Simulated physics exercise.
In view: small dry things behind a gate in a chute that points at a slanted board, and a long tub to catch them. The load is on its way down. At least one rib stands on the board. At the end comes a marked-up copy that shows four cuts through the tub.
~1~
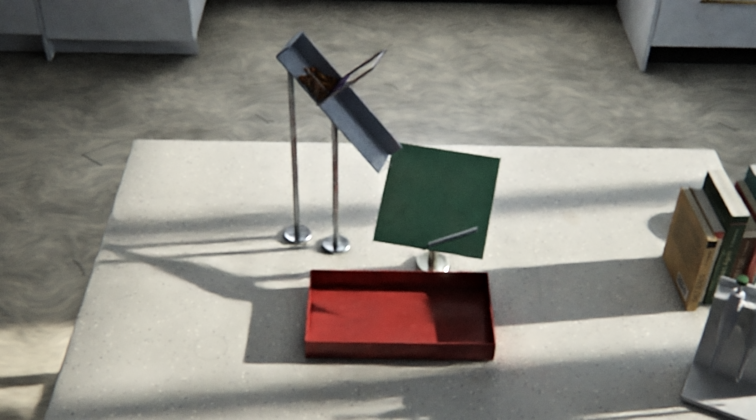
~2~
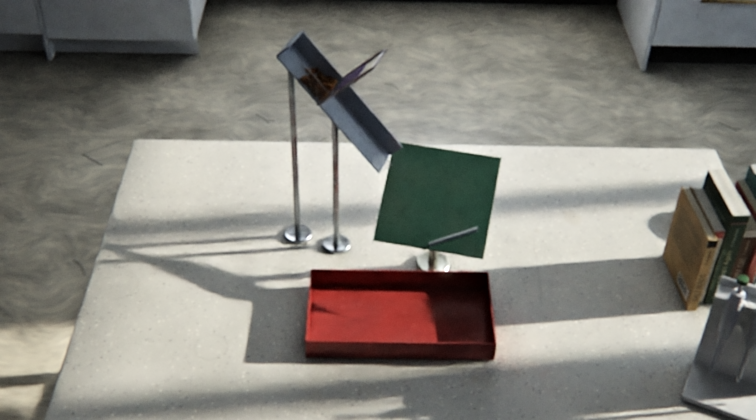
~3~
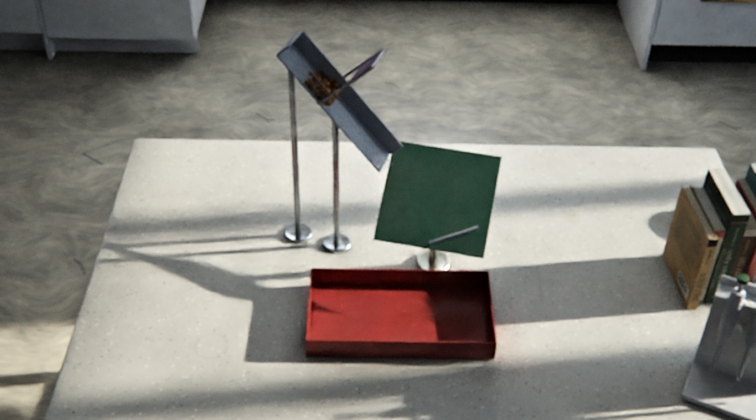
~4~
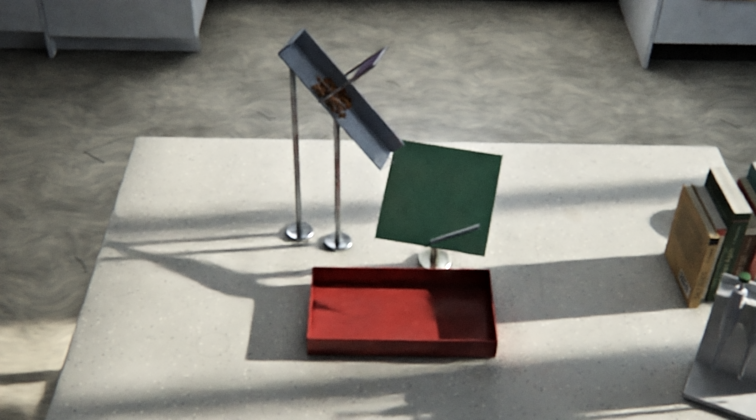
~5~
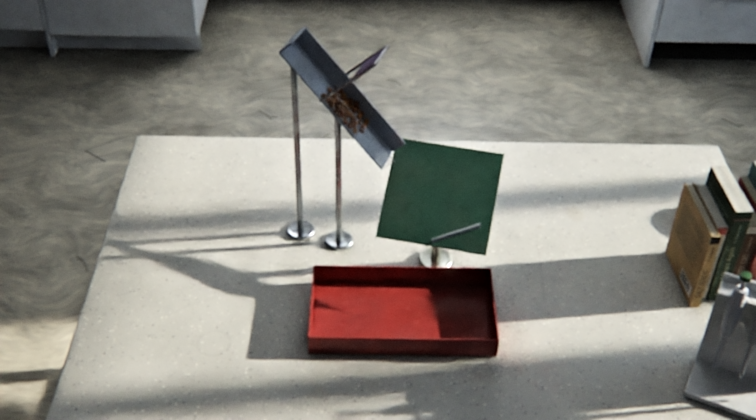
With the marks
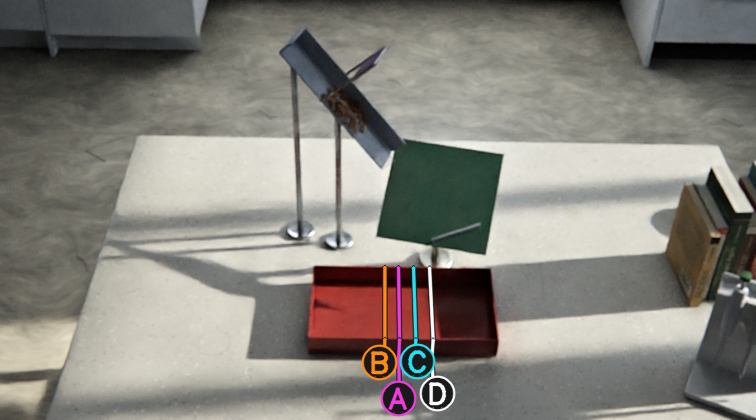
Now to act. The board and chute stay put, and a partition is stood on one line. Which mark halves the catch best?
C.
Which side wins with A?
The right side.
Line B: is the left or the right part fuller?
Right.
On the marked copy, line A crosses the front rim at (399, 338); line B crosses the front rim at (384, 338); line C crosses the front rim at (415, 339); line D crosses the front rim at (433, 339).
If A is chosen, of what is caught, a small share on the left of the divider, the bulk on the right.
If B is chosen, of what is caught, only a few on the left of the divider, all but a few on the right.
If C is chosen, of what is caught, close to a third on the left of the divider, close to two thirds on the right.
If D is chosen, of what is caught, all but a few on the left of the divider, a small share on the right.
